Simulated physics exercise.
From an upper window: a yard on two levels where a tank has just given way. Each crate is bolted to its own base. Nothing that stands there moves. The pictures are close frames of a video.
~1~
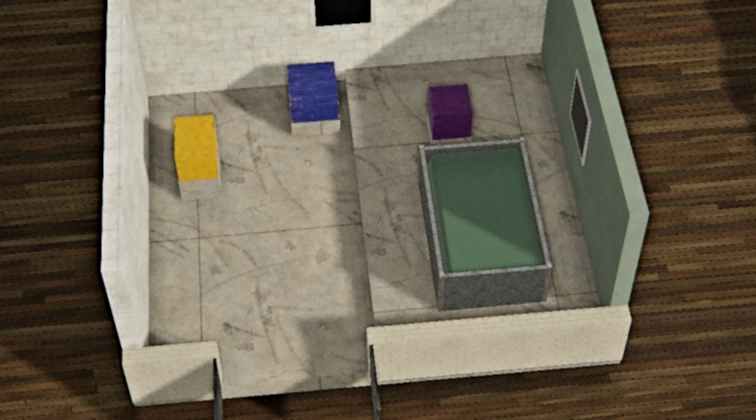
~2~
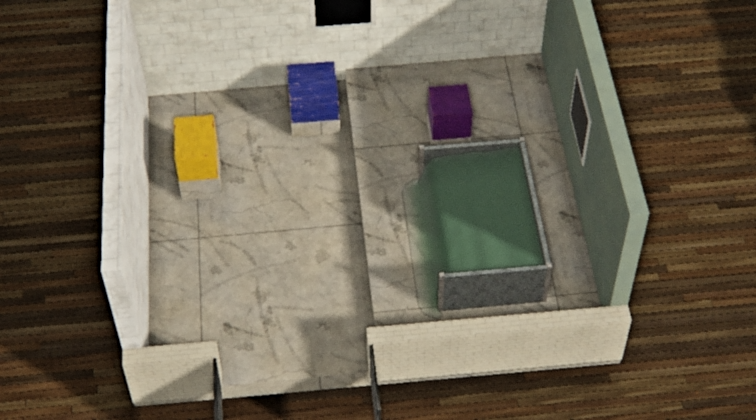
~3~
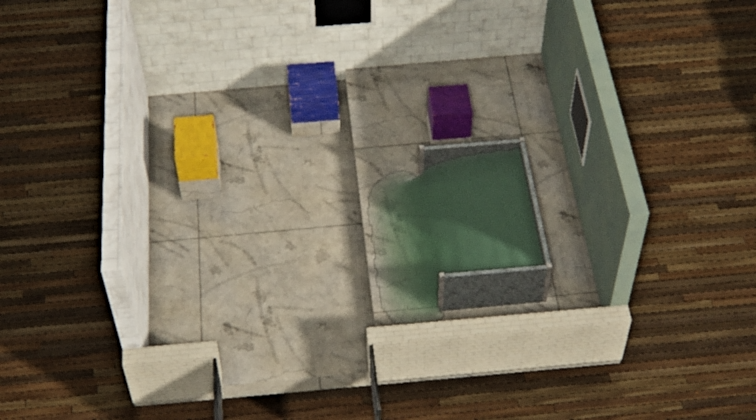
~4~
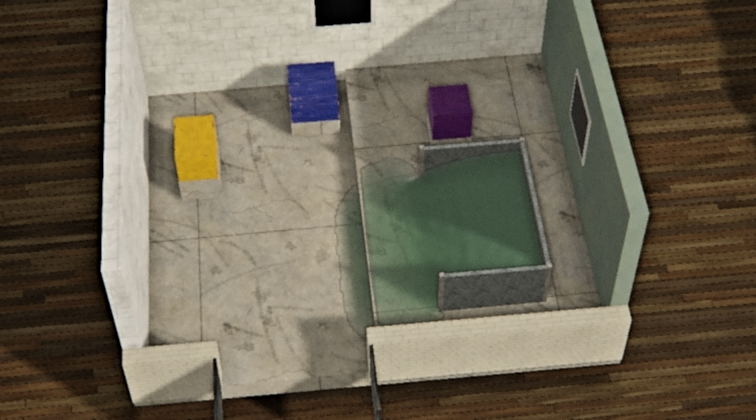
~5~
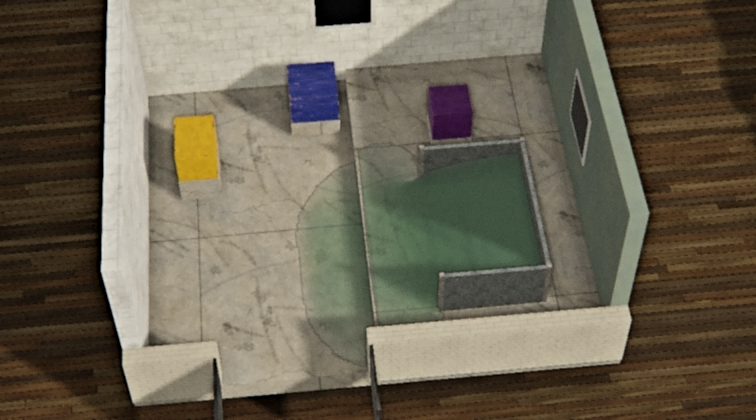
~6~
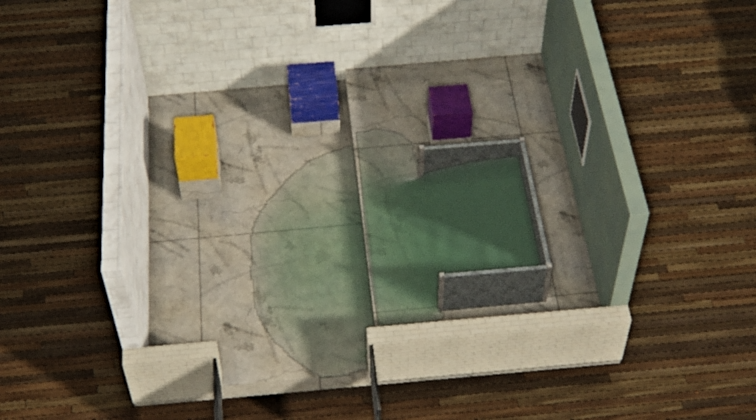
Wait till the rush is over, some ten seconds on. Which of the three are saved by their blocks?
One by one: The yellow crate keeps dry; the purple crate keeps dry; the blue crate keeps dry.
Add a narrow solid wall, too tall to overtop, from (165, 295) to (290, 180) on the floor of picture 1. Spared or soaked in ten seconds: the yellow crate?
My reading: Yellow remains dry.
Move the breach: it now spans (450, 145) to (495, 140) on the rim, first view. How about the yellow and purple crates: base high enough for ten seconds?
The yellow one is safe; the purple one is soaked.
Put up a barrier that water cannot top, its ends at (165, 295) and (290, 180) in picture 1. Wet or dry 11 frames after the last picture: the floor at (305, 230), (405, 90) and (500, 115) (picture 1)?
In turn: Covered, no water, no water.
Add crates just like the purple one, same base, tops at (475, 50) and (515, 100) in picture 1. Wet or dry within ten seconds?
One after the other: Escapes it, is spared.
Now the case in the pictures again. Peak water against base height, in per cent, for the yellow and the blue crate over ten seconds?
In turn 50 and 70 per cent.
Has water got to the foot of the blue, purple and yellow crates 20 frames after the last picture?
In short: Blue: Reached, purple: Not reached, yellow: Water there.
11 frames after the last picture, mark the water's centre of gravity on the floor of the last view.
Close to (291, 258).
A moment on, water covers 55 % of the floor; the yellow crate water round its plinth, the purple crate not reached, the blue crate water round its plinth.
Next, water covers 60 % of the floor; the yellow crate water round its plinth, the purple crate not reached, the blue crate water round its plinth.
Then, water covers 65 % of the floor; the yellow crate water round its plinth, the purple crate not reached, the blue crate water round its plinth.
Later, water covers 65 % of the floor; the yellow crate water round its plinth, the purple crate not reached, the blue crate water round its plinth.
In the end, water covers 55 % of the floor; the yellow crate stayed above the water, the purple crate stayed above the water, the blue crate stayed above the water.
